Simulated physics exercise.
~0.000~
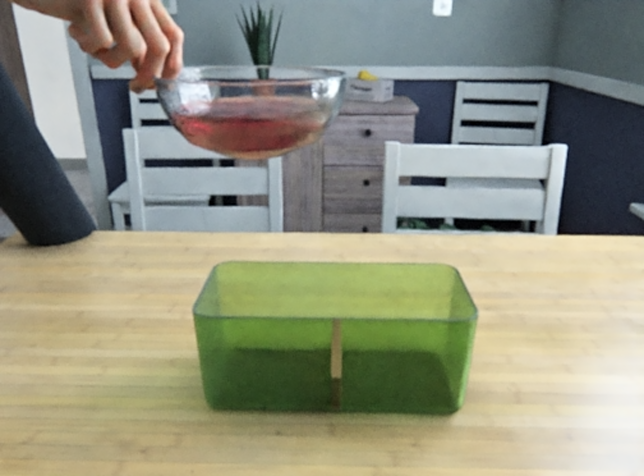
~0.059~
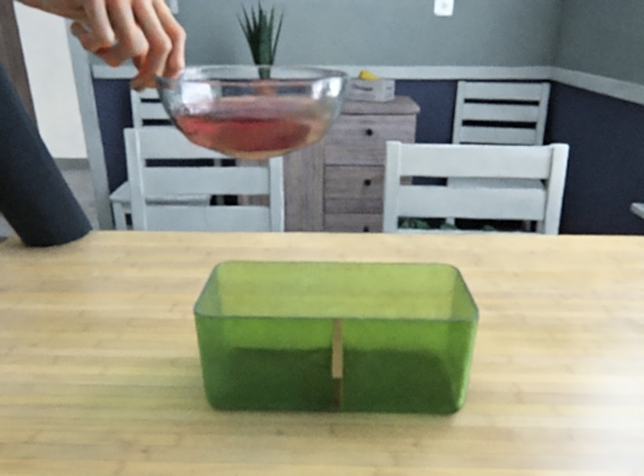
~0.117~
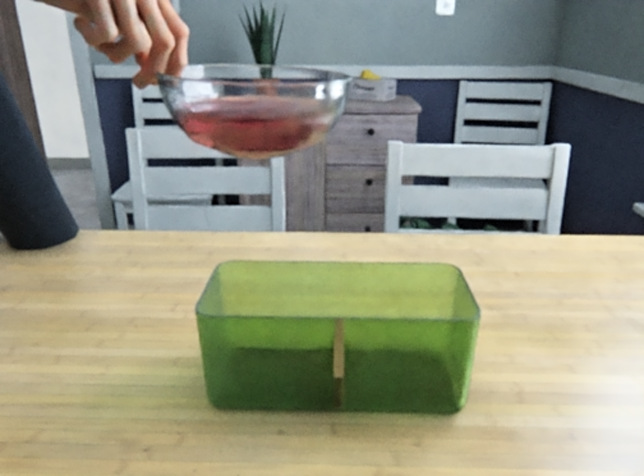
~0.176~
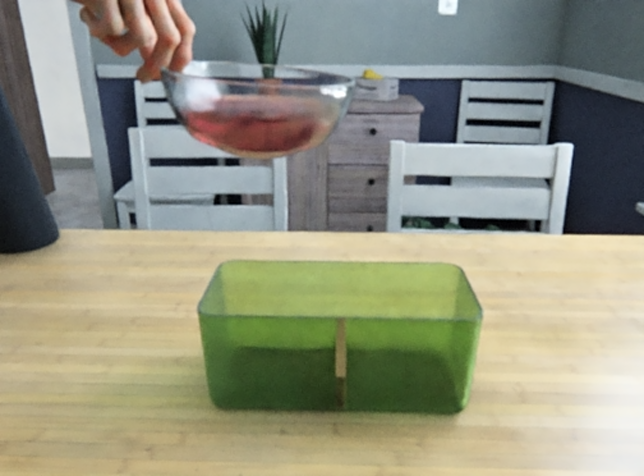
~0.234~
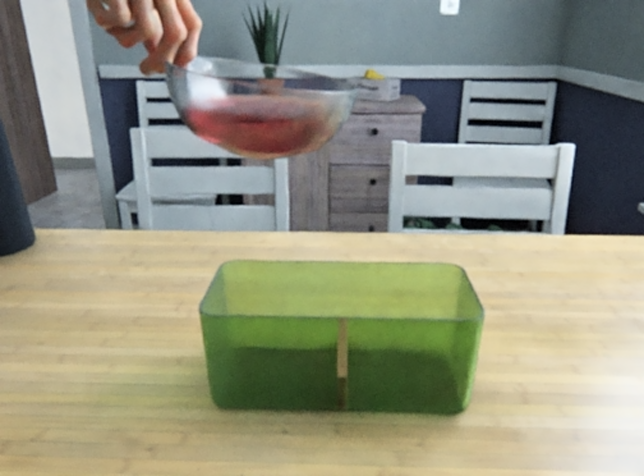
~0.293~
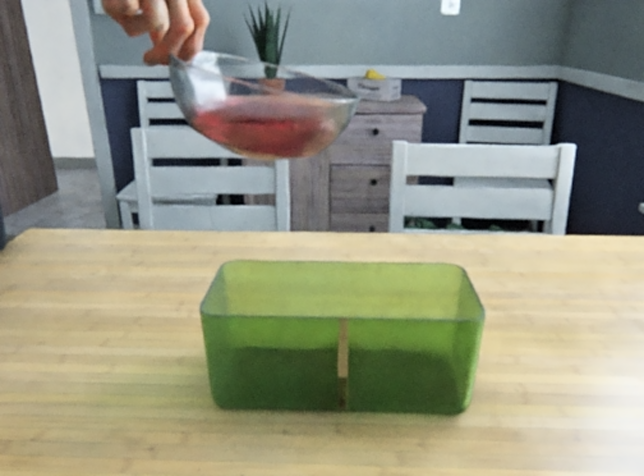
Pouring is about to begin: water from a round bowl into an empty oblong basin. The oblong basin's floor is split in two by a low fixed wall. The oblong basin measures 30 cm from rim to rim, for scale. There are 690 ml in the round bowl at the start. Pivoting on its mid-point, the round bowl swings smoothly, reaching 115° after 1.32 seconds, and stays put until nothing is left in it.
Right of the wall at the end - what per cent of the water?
Near 86 per cent.
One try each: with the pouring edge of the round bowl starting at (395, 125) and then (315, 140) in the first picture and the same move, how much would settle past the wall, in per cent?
Try 1: 85 %; try 2: 65 %.
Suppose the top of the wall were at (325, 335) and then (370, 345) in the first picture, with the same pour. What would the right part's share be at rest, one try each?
Respectively close to 95 and 70 %.
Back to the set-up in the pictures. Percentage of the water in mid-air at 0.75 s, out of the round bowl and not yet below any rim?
Roughly 42 percent.
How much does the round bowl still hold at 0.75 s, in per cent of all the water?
Roughly 42 %.
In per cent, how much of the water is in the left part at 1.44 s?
I'd put it near 14 percent.
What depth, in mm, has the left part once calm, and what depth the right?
Left roughly 4 mm; right roughly 32 mm.
By 0.75 s the tilt is 70° and 41 per cent is still to pour, 0 is left of the wall and 16 right of it.
By 1.09 s the tilt is 106° and 0 per cent is still to pour, 9 is left of the wall and 84 right of it.
By 1.44 s the tilt is 115° and 0 per cent is still to pour, 13 is left of the wall and 86 right of it.
By 1.82 s the tilt is 115° and 0 per cent is still to pour, 13 is left of the wall and 86 right of it.
At rest 13 per cent lies left of the wall, 86 right of it and 1 outside.
